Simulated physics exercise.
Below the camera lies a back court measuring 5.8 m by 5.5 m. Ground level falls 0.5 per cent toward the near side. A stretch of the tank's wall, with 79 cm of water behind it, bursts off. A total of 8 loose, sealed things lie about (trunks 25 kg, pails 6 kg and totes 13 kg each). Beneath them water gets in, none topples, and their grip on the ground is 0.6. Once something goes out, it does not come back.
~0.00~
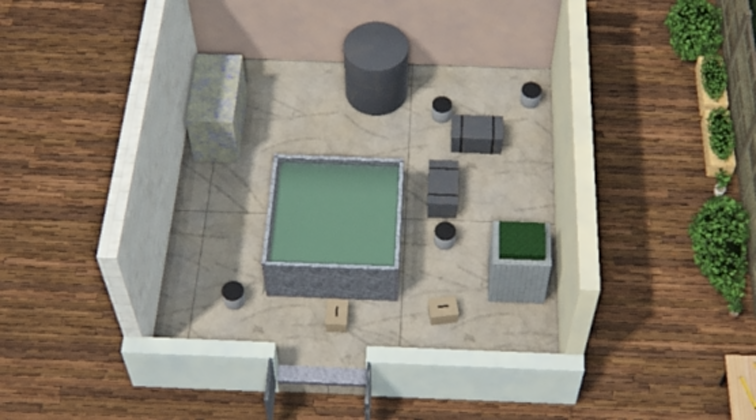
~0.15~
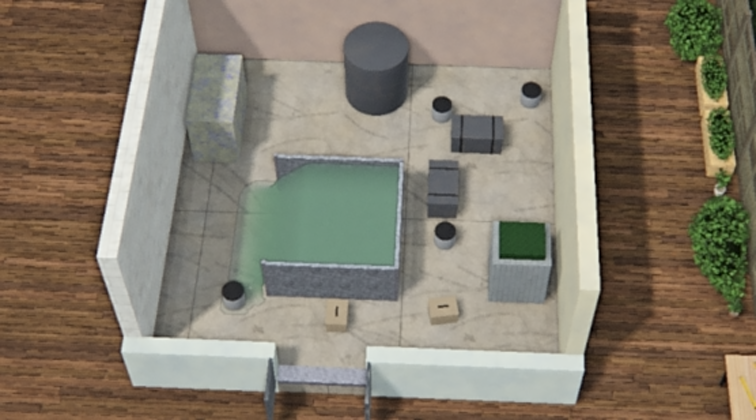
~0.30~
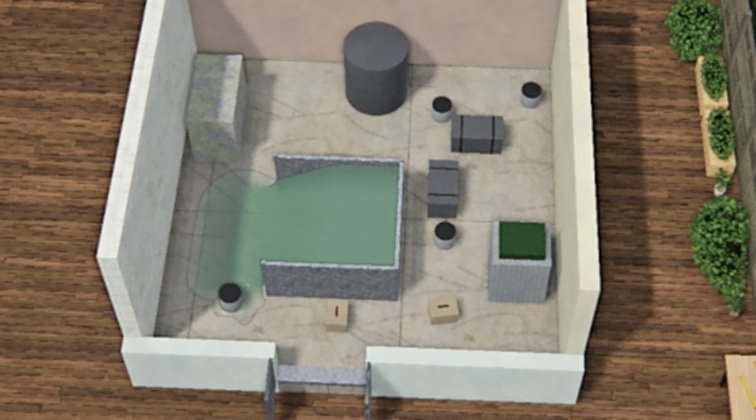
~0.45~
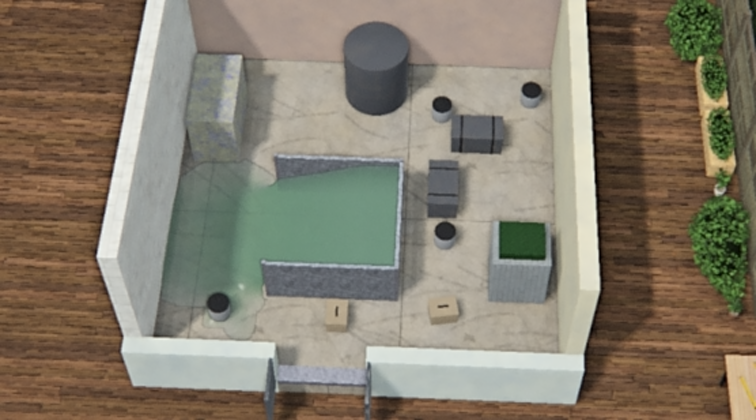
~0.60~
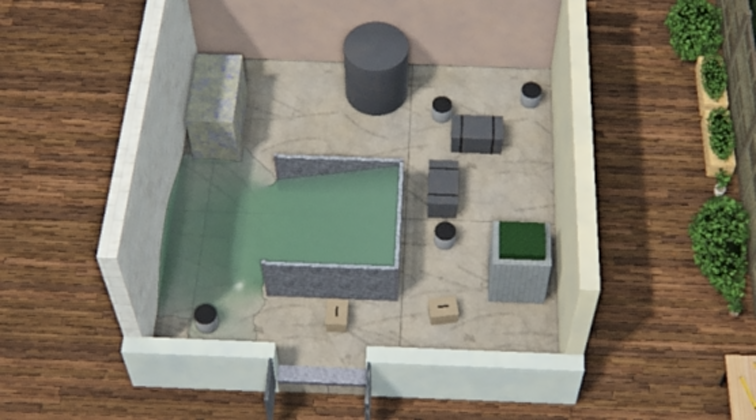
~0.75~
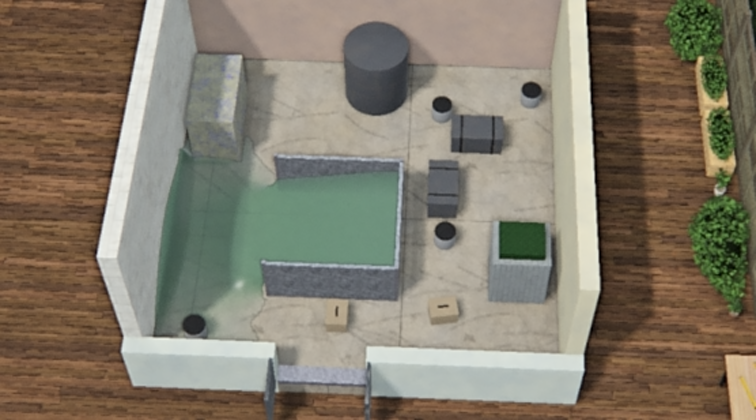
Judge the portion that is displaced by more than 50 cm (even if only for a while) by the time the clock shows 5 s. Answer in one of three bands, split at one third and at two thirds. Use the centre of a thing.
One to two thirds.
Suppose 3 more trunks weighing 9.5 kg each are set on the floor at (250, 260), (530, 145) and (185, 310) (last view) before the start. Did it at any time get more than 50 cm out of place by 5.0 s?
Going through them, I'd say exceeds it, falls short and finally exceeds it.
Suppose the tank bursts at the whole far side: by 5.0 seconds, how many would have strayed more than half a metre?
4.
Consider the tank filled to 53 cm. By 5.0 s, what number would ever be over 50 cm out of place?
Then 2.
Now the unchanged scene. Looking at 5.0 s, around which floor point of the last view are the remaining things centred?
They average out to somewhere around (487, 204).
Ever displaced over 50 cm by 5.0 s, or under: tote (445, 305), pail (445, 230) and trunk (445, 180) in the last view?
Result, in order: Overshooting / undershooting / undershooting.
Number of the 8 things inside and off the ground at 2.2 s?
That would be 0 of them.
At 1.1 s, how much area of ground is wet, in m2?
I'd estimate close to 8.5 m2.
After 1.1 s 1 of 8 are over 50 cm from their spots; 1 afloat.
After 2.2 s 1 of 8 are over 50 cm from their spots; 0 afloat.
After 3.5 s 3 of 8 are over 50 cm from their spots; 1 afloat.
After 5.0 s 4 of 8 are over 50 cm from their spots, and 4 have been at some point; 2 afloat.
